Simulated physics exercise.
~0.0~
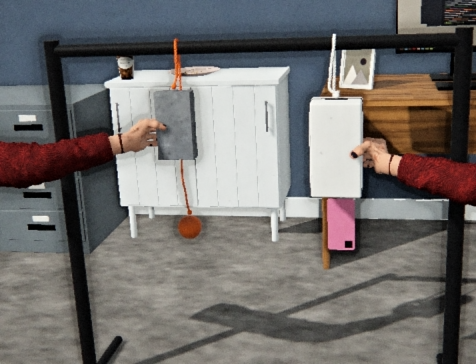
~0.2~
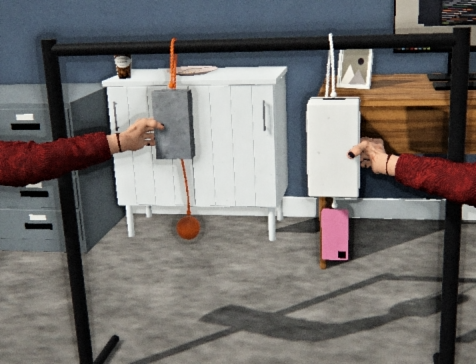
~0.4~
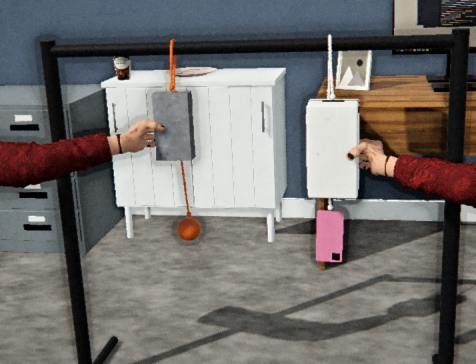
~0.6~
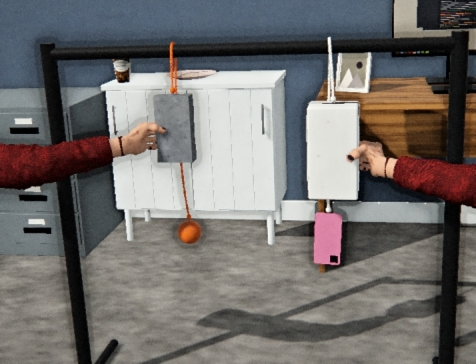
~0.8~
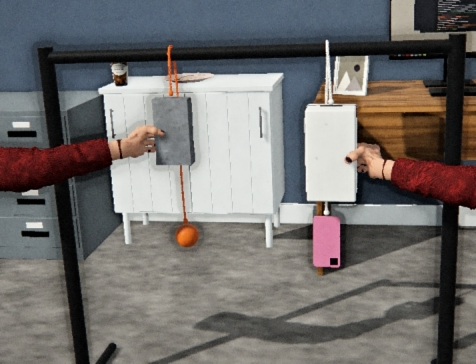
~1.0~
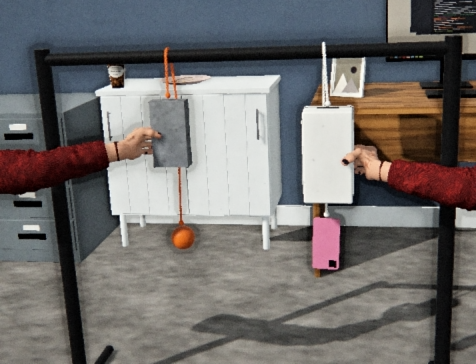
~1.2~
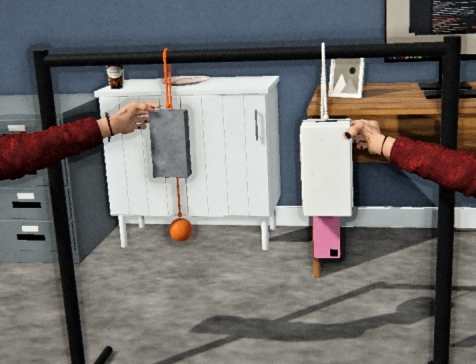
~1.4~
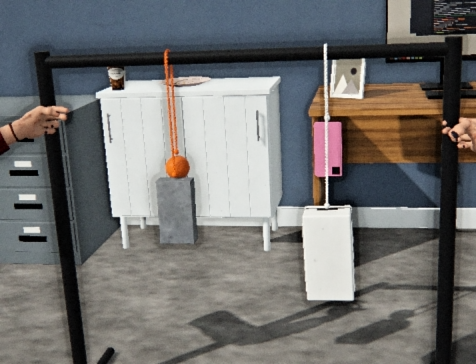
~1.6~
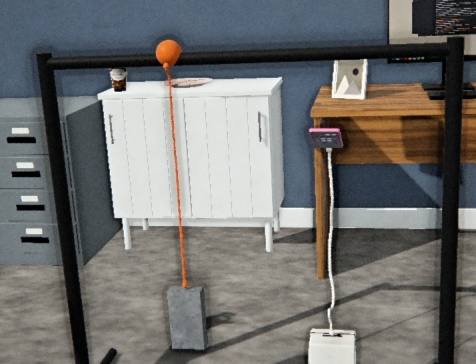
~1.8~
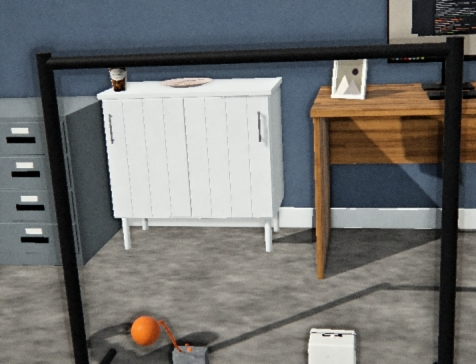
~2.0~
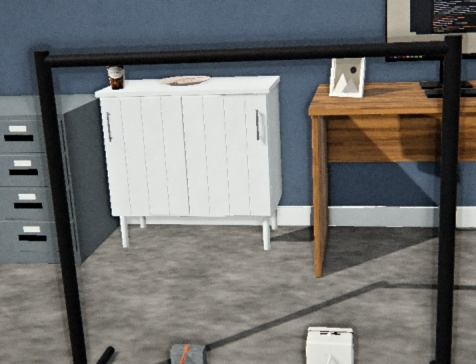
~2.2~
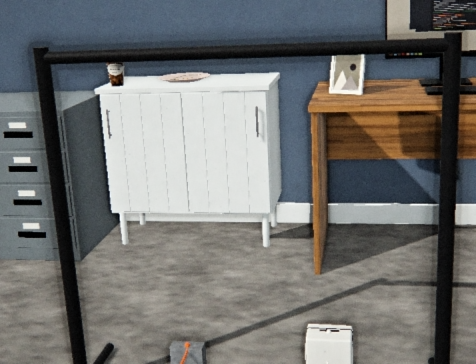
Two hands held a gray block and a white case on cords draped over a black rail, then let go, and both dropped to the floor as the orange ball and pink phone on the other ends shot upward.
